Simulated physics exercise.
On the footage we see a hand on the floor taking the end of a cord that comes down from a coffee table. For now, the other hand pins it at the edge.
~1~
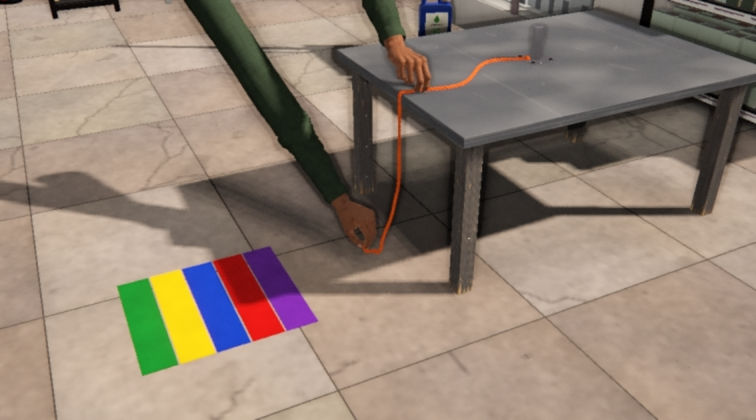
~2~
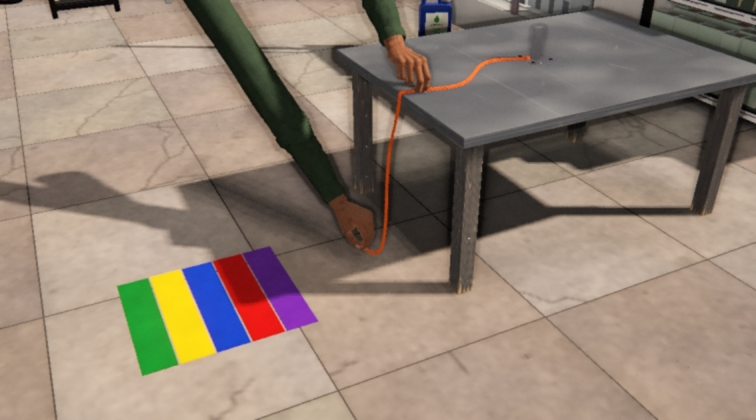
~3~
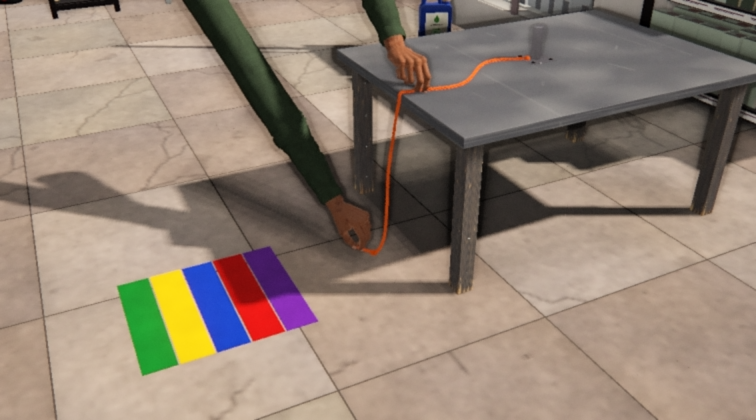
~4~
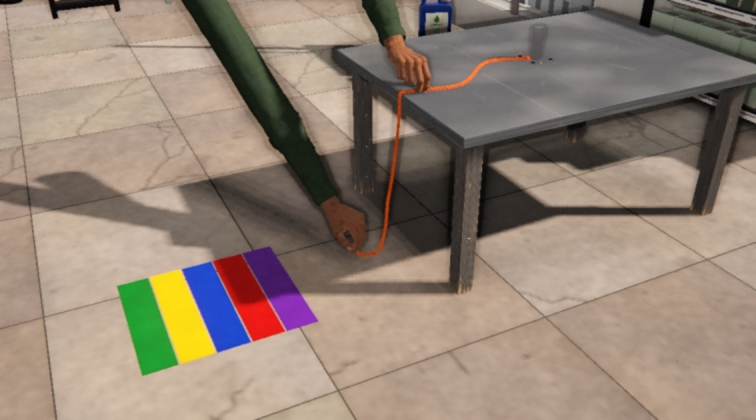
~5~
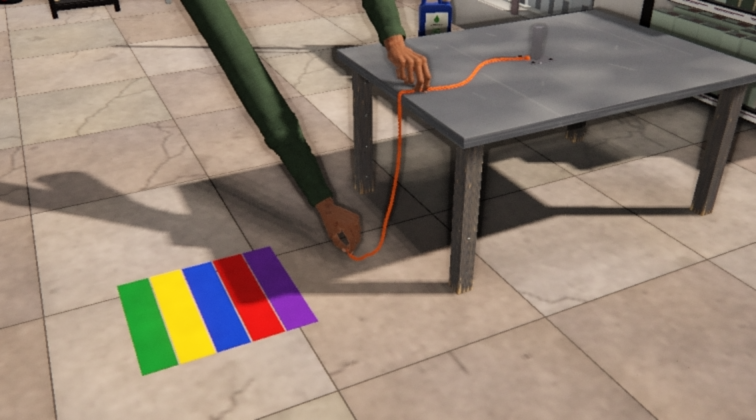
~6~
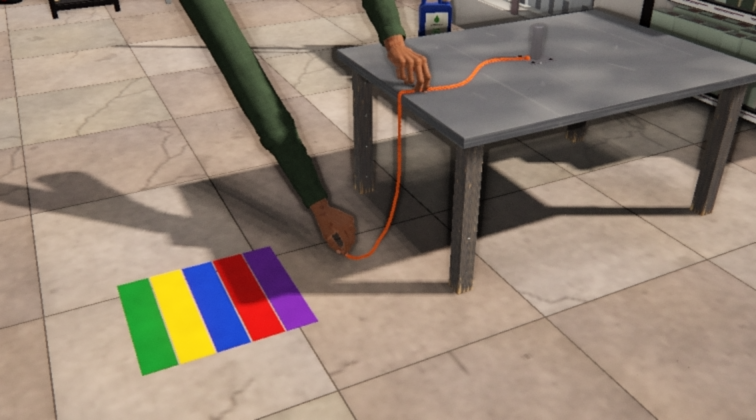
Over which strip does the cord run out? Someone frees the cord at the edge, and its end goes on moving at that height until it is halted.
Over the red strip.
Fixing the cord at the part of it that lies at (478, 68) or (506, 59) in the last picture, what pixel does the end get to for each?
In order: Close to (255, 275) and close to (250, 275).
Soon after, end near (300, 263); short of the strips.
After that, end near (266, 273); over purple.
At the stop, end near (244, 279); over red. It gets as far as the red strip.
